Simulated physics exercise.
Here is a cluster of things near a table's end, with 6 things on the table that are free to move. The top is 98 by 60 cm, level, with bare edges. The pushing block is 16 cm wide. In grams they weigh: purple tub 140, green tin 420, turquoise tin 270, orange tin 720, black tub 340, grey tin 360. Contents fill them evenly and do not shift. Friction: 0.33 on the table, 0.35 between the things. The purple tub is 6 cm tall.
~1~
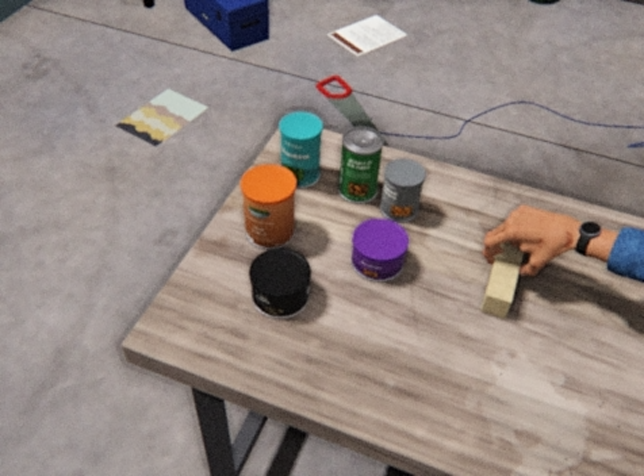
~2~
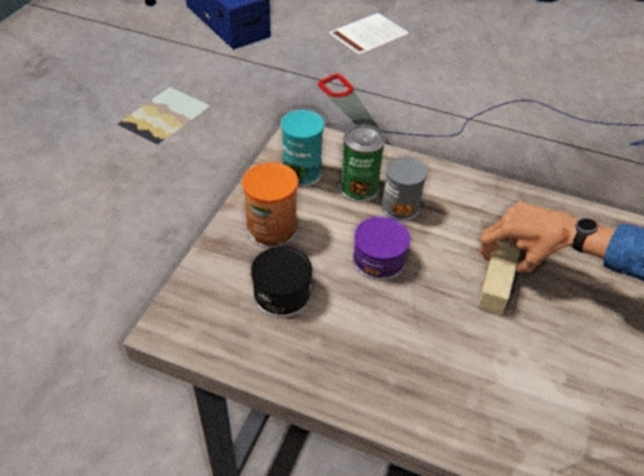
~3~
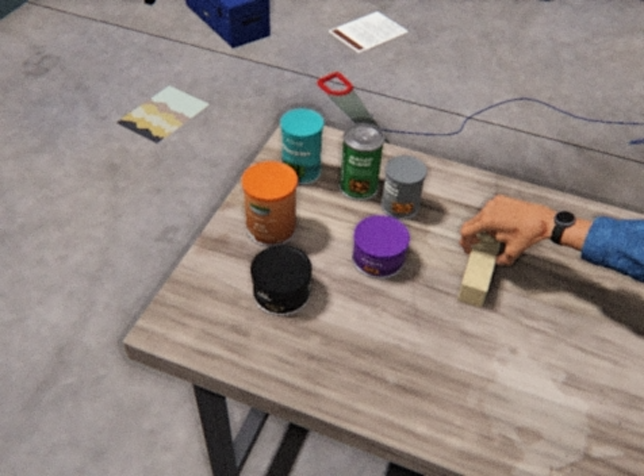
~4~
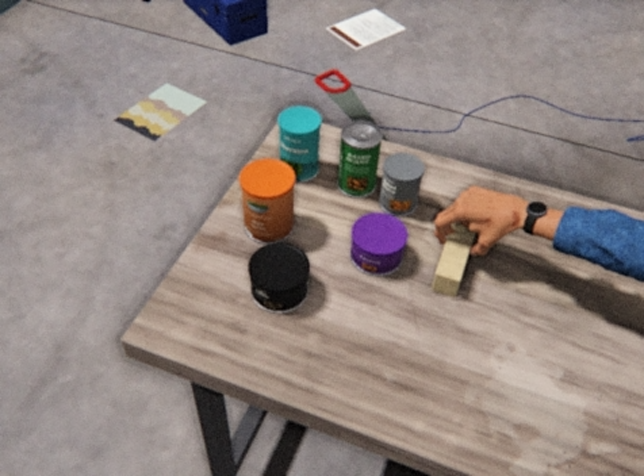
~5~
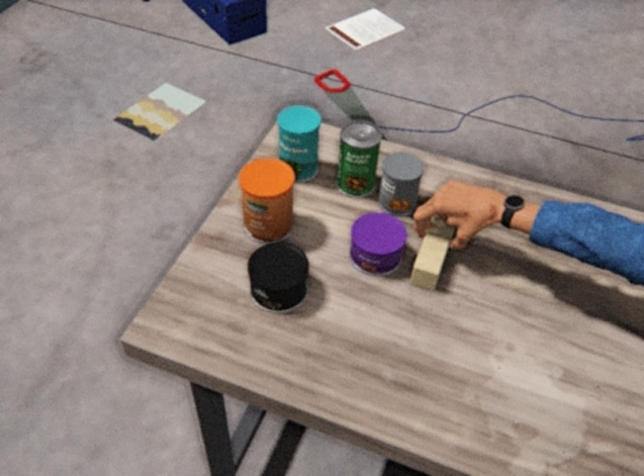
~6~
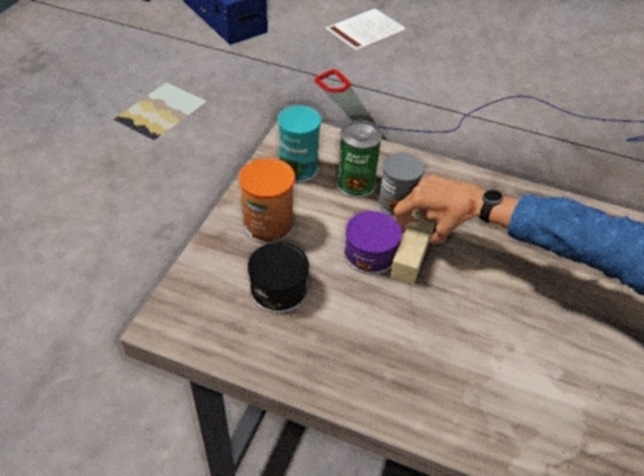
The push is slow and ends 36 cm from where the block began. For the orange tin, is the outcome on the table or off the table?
The orange tin goes over the edge.
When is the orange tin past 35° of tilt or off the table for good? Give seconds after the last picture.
Near 0.8 s.
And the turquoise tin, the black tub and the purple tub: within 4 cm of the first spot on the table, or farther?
The turquoise tin keeps its place; the black tub keeps its place; the purple tub leaves its spot.
Then, 0.30 s on from there, block slid 22 cm; purple tub moved 8 cm; grey tin moved 5 cm; green tin moved 4 cm.
Then, 0.80 s on from there, block slid 34 cm; orange tin moved 10 cm near (215, 187); purple tub moved 20 cm; grey tin moved 6 cm.
Then, 1.20 s on from there, block slid 36 cm; orange tin now off the table; purple tub moved 22 cm; grey tin moved 6 cm.
Then, 1.40 s on from there, block slid 36 cm; purple tub moved 22 cm; grey tin moved 6 cm; green tin moved 4 cm.
In the end, off the table, orange tin; not toppled but over 4 cm from the start, purple tub, green tin and grey tin; the other 2 under 4 cm from the start.
